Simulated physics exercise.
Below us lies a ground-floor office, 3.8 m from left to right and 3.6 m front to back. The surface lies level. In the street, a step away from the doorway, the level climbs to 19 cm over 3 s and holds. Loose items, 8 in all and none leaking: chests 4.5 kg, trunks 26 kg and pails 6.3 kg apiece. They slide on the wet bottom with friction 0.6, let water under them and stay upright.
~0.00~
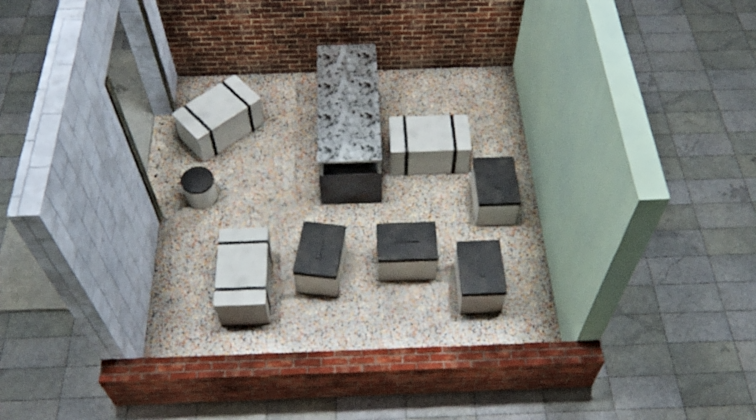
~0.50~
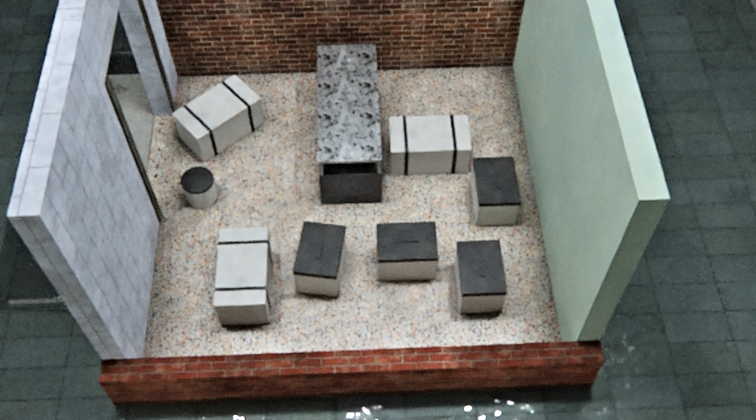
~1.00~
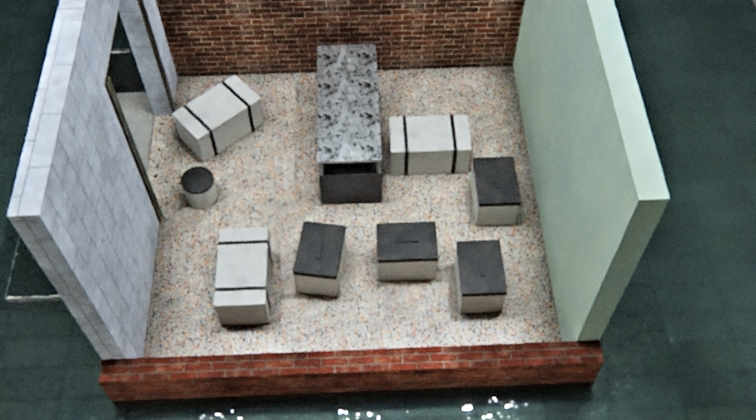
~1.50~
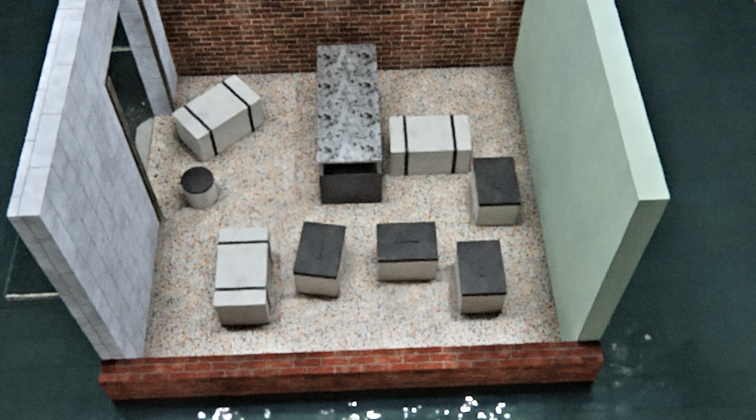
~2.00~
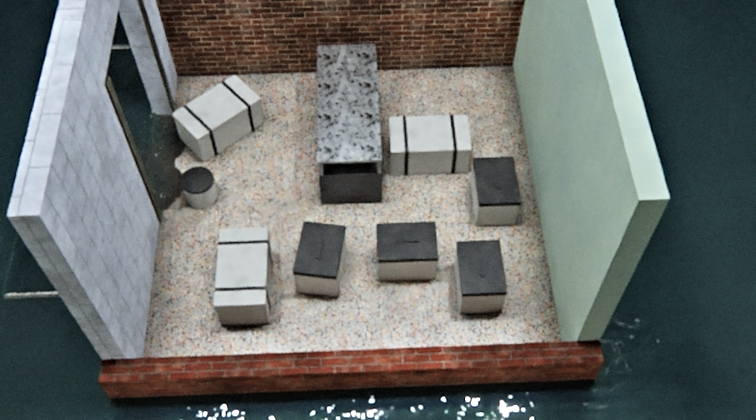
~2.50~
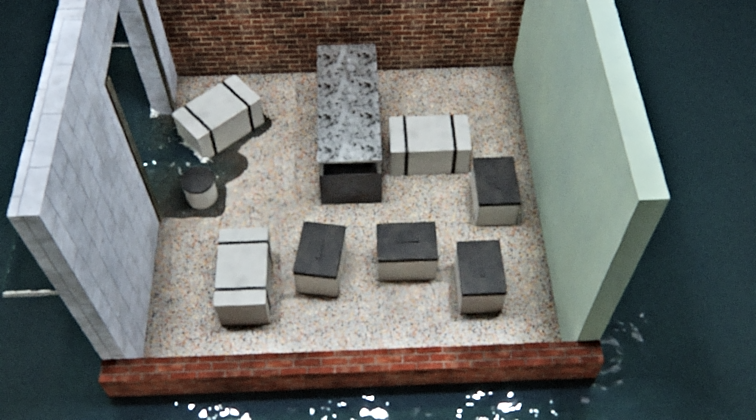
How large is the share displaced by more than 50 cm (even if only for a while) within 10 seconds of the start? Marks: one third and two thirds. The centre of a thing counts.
Share: Two thirds or more.
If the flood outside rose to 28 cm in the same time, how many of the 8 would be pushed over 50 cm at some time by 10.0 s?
In that case 8 of them.
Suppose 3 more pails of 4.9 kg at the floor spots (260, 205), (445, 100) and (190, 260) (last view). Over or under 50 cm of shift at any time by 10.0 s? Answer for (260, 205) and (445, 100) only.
In that order: Past it, short of it.
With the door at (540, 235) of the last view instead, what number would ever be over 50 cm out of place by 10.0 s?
In that case 8 of them.
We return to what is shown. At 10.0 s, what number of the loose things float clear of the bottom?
7 of them.
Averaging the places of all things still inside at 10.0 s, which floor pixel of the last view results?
Around (386, 234).
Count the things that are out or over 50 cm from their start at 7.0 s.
4 of them.
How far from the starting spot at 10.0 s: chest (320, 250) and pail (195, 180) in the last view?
In turn: 100 cm, 250 cm.
After 3.5 s 0 of 8 are over 50 cm from their spots; 0 afloat.
After 4.5 s 2 of 8 are over 50 cm from their spots; 1 afloat.
After 7.0 s 4 of 8 are over 50 cm from their spots; 4 afloat.
After 10.0 s 7 of 8 are over 50 cm from their spots, and 7 have been at some point; 7 afloat.
